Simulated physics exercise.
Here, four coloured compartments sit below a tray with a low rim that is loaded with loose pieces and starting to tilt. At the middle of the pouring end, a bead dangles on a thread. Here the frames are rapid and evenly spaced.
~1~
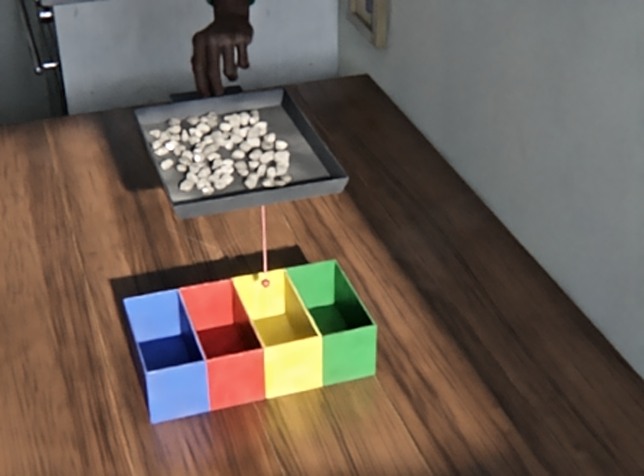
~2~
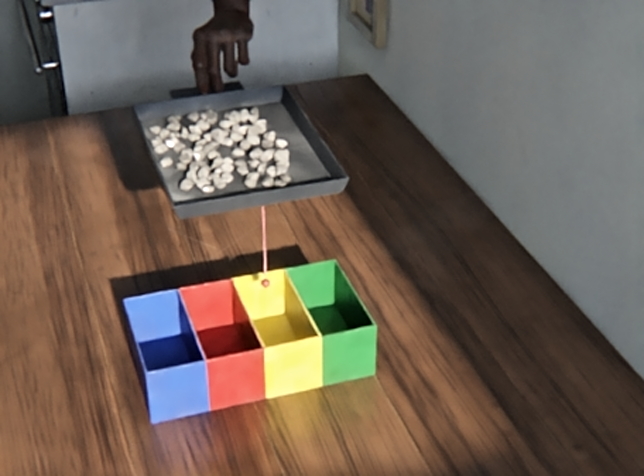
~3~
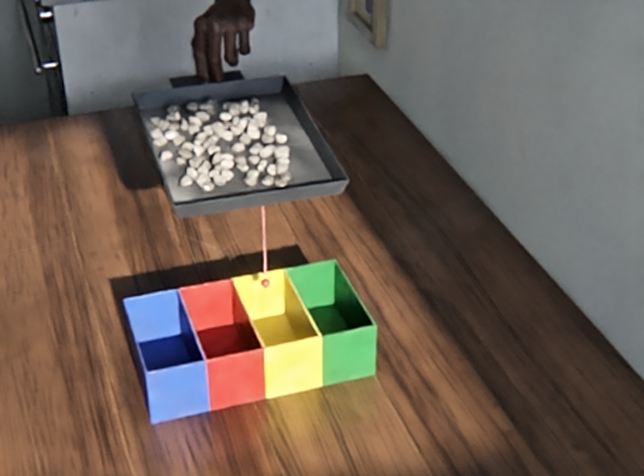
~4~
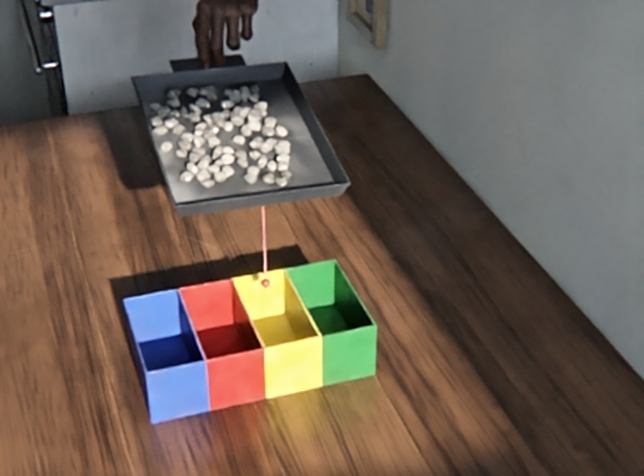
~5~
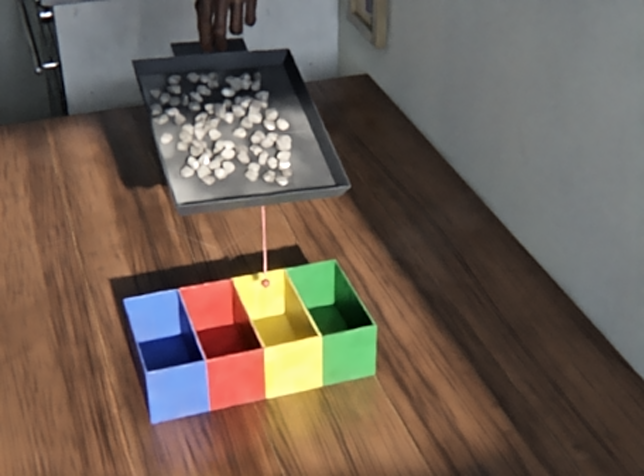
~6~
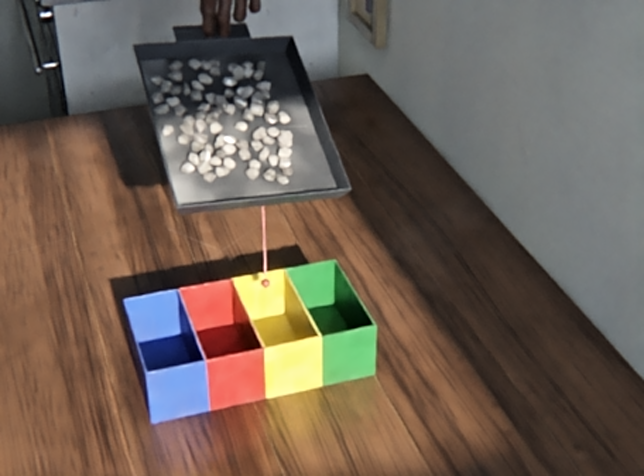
A dark hand at the back of a wooden table raised the far side of a gray tray of pale gravel, tilting it steadily toward four colored compartments while a bead hung still in front.
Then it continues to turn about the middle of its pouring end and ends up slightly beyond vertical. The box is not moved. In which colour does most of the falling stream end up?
Most of the stream ends up in the green cell.
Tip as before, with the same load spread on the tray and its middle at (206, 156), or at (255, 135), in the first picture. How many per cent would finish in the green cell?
Roughly 40 % and then 60 %.
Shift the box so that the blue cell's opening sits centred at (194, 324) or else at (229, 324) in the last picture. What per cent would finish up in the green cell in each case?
40% for the first placement, 10% for the second.
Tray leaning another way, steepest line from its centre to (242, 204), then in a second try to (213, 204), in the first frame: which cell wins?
The red one, then the red one.
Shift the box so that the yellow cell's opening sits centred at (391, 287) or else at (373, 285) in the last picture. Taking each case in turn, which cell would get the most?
The answer is red for the first try and the red cell for the second.
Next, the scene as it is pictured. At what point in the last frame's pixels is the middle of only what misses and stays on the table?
Around (460, 375).
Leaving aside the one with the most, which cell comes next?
Just behind the top cell comes the yellow cell.
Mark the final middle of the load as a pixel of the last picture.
Close to (323, 356) in the last view.
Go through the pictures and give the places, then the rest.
In the first frame, corners of the pouring end at (178, 203) and (341, 176), level; middle of the load at (213, 148), bits of gravel; bead on its thread at (266, 283); blue cell at (178, 387); red cell at (236, 375); yellow cell at (293, 363); green cell at (348, 351).
In the second frame, corners of the pouring end at (179, 203) and (341, 176), level; middle of the load at (213, 145).
In the third frame, corners of the pouring end at (179, 202) and (342, 178), tipped barely, lowest at the right corner; middle of the load at (212, 139).
In the fourth frame, corners of the pouring end at (180, 202) and (343, 180), tipped a little, lowest at the right corner; middle of the load at (213, 129).
In the fifth frame, corners of the pouring end at (181, 202) and (343, 183), tipped clearly, lowest at the right corner; middle of the load at (213, 120).
In the sixth frame, corners of the pouring end at (182, 202) and (344, 185), tipped clearly, lowest at the right corner; middle of the load at (215, 112); blue cell at (178, 387); red cell at (236, 375); yellow cell at (293, 363); green cell at (348, 351).
Soon, tray tipped steeply; nearly all on the tray; a stray few falling or outside the box.
A while on, tray tipped past a quarter turn; about a third on the tray; about a quarter in the green cell; a small part in the yellow cell; a stray few in the red cell; about a quarter falling or outside the box.
Towards the end, tray tipped past a quarter turn; about half in the green cell; about a quarter in the yellow cell; a small part in the red cell; about a quarter falling or outside the box.
Finally, tray tipped past a quarter turn; about half in the green cell; about a quarter in the yellow cell; a small part in the red cell; none in the blue cell; about a quarter outside the box.
